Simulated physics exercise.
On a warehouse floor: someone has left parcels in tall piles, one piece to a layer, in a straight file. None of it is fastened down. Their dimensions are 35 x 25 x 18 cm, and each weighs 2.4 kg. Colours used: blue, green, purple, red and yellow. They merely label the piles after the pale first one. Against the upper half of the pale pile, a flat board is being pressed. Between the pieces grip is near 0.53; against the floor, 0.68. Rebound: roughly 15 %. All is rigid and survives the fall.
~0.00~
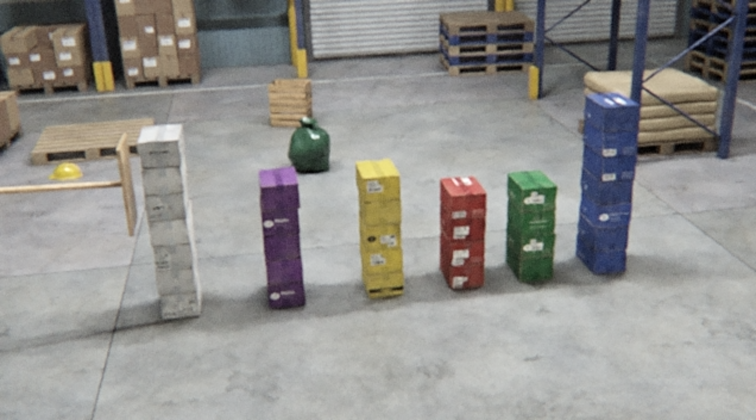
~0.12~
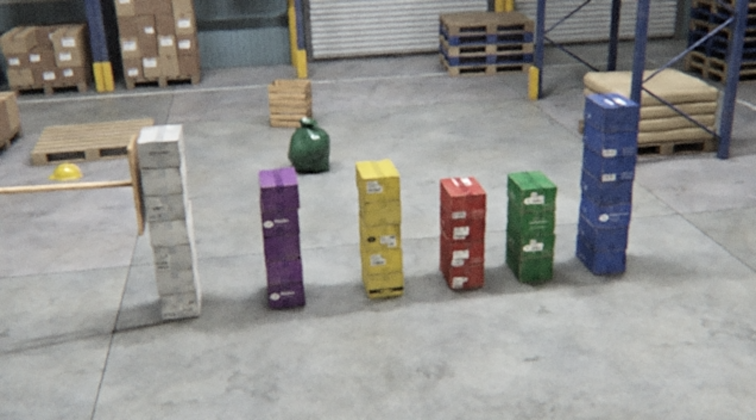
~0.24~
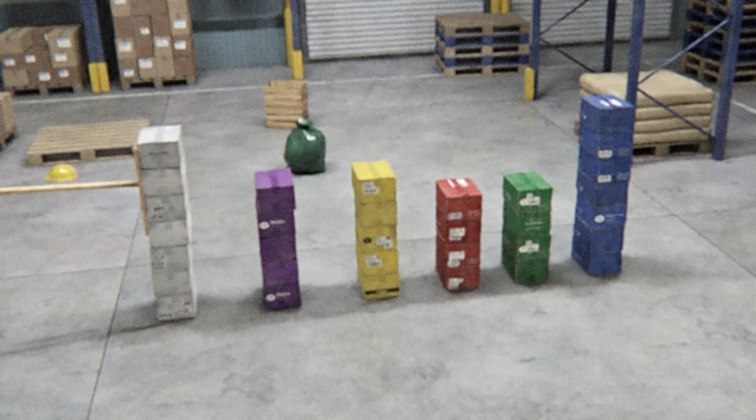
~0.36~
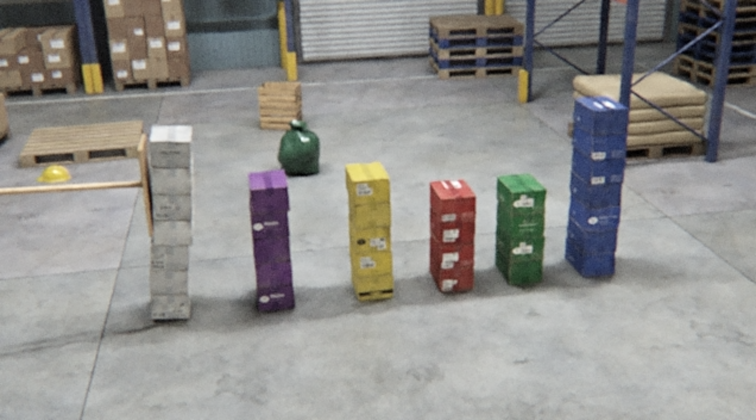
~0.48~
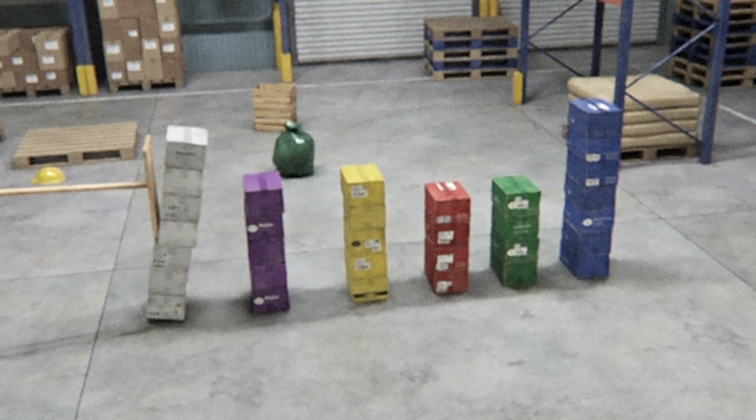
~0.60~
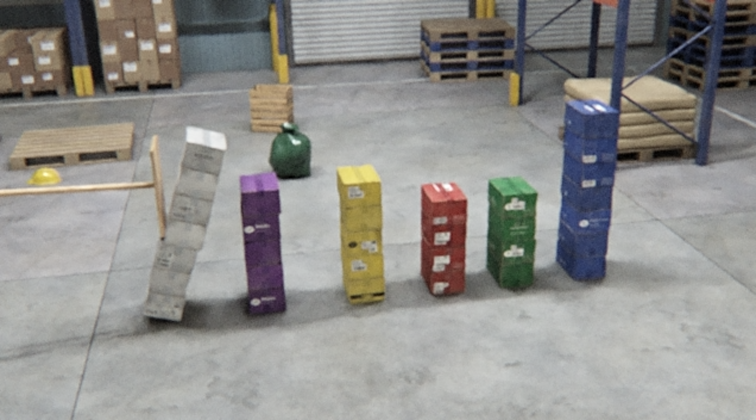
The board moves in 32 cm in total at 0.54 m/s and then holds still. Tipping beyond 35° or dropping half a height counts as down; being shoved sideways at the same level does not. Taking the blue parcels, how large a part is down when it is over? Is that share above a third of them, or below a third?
The share is below a third.
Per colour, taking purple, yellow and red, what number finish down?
For purple the count is 5, for yellow it's 5, and for red it's 4.
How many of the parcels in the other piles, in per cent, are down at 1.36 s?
15 per cent.
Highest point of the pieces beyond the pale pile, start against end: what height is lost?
Lower by close to 0 cm.
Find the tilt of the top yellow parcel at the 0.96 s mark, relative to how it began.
Tilt from start: Approx. 0 degrees.
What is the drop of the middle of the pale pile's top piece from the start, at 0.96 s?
Roughly 10 cm lower.
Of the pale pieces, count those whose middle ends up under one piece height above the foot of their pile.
Pale pieces: 3.
After 0.96 s, 5 of the pale pile down; none of the 7 blue parcels down (0 of 25 in all colours); top blue parcel unmoved; top purple parcel leaning 9°.
After 1.36 s, 7 of the pale pile down; none of the 7 blue parcels down (4 of 25 in all colours); top blue parcel unmoved; top purple parcel leaning 21°, 6 cm lower.
After 1.96 s, 7 of the pale pile down; none of the 7 blue parcels down (10 of 25 in all colours); top blue parcel unmoved; top purple parcel leaning 35°, 33 cm lower.
At rest (2.8 s), 7 of the pale pile down; none of the 7 blue parcels down (14 of 25 in all colours); top blue parcel shifted 26 mm; top yellow parcel leaning 38°, 29 cm lower. That is 0 per cent. As the last picture would show them, middles, top blue parcel near (594, 118), top yellow parcel near (470, 215).
